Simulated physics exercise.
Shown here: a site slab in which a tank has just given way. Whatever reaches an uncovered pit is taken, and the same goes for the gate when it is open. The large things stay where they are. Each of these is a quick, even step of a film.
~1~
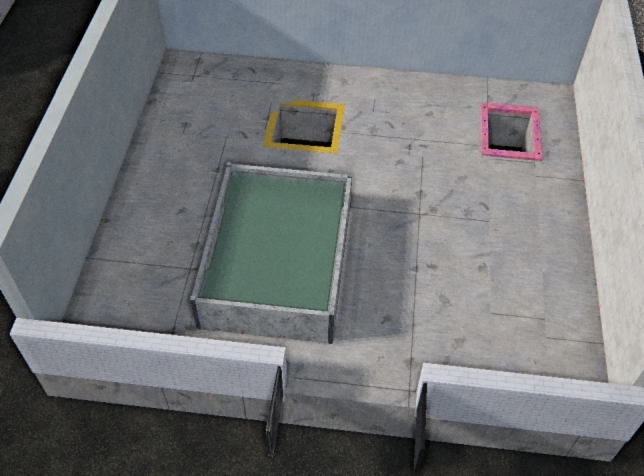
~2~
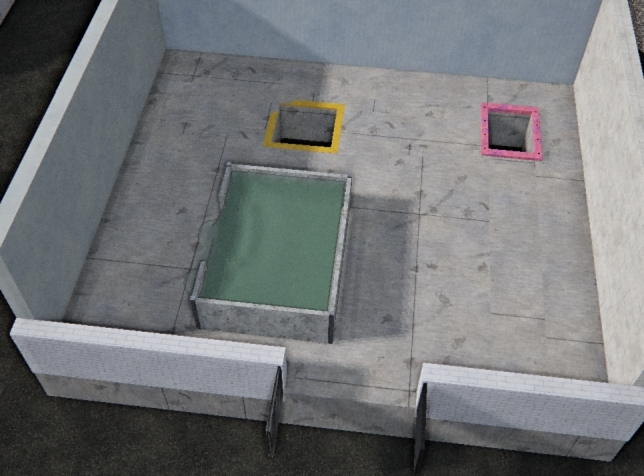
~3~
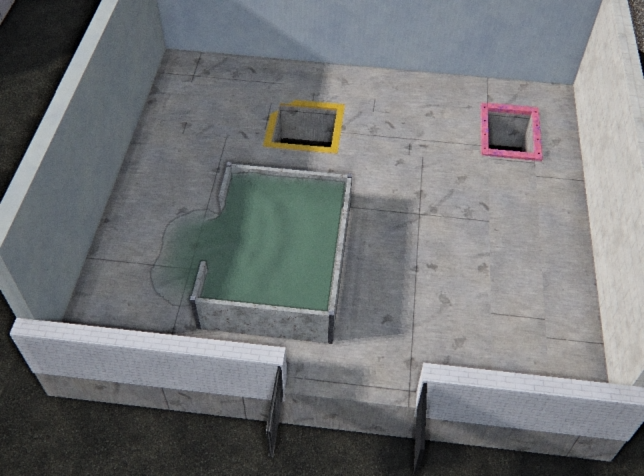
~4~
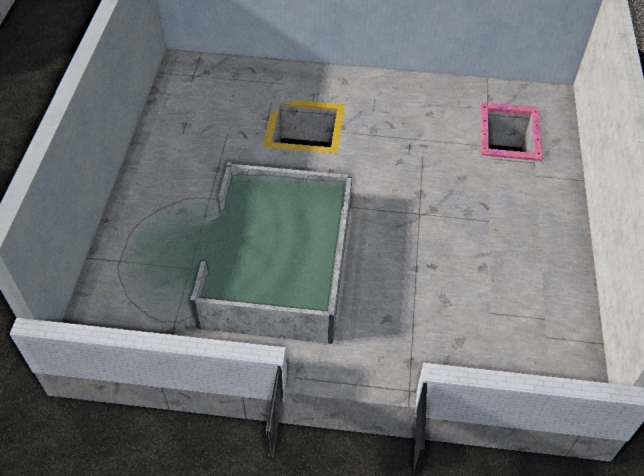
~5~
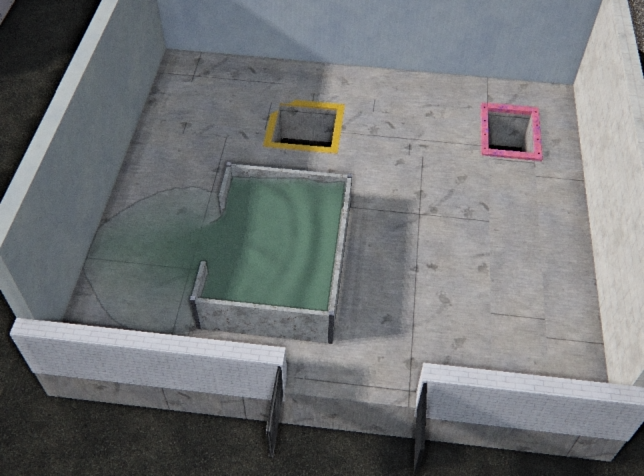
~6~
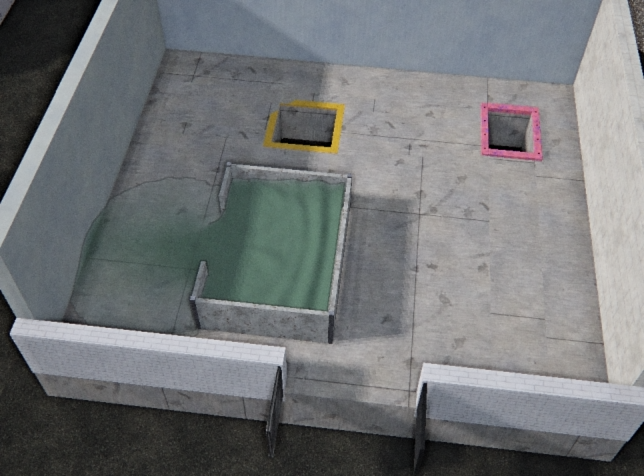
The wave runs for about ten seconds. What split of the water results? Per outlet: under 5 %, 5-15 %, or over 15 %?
Outlets: Gate - 5-15 %; yellow pit - 5-15 %; pink pit - under 5 %.
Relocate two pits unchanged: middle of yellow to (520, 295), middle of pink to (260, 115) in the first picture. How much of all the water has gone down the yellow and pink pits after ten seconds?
Roughly: Yellow pit 4 %, pink pit 6 %.
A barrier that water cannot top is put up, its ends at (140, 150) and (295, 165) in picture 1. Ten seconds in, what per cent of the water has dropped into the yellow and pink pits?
The yellow pit takes 4 per cent and the pink pit 0 per cent.
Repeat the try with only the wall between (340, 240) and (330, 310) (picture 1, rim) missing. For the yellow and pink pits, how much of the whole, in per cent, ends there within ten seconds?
Yellow 6 %, pink 10 %.
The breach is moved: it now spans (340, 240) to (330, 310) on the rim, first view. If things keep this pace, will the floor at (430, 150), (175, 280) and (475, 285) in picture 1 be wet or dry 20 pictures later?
Result, in sequence: Untouched by the flood; untouched by the flood; inundated.
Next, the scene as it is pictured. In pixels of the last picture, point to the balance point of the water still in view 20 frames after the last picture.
Point: (214, 237).
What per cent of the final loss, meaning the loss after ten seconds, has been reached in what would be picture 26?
About 5 %.
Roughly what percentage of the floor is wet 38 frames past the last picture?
My estimate is roughly 65 percent.
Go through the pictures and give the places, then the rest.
In the first frame, the tank at (277, 238) is whole and still.
In the second frame, the front is at a hidden place, out from the gap at (218, 247).
In the third frame, water pours out at (218, 250) and has run to (161, 288).
In the fourth frame, the front is at (125, 270), out from the gap at (218, 250).
In the fifth frame, water pours out at (218, 249) and has run to (88, 256).
In the sixth frame, water pours out at (218, 250) and has run to (74, 293).
A moment on, water covers 15 % of the floor; the gate 0 %, the yellow pit 0 %, the pink pit 0 %.
Next, water covers 20 % of the floor; the gate 0 %, the yellow pit 0 %, the pink pit 0 %.
Then, water covers 40 % of the floor; the gate 0 %, the yellow pit 0 %, the pink pit 0 %.
Later, water covers 65 % of the floor; the gate 4 %, the yellow pit 3 %, the pink pit 0 %.
In the end, water covers 85 % of the floor; the gate 8 %, the yellow pit 9 %, the pink pit 1 %.
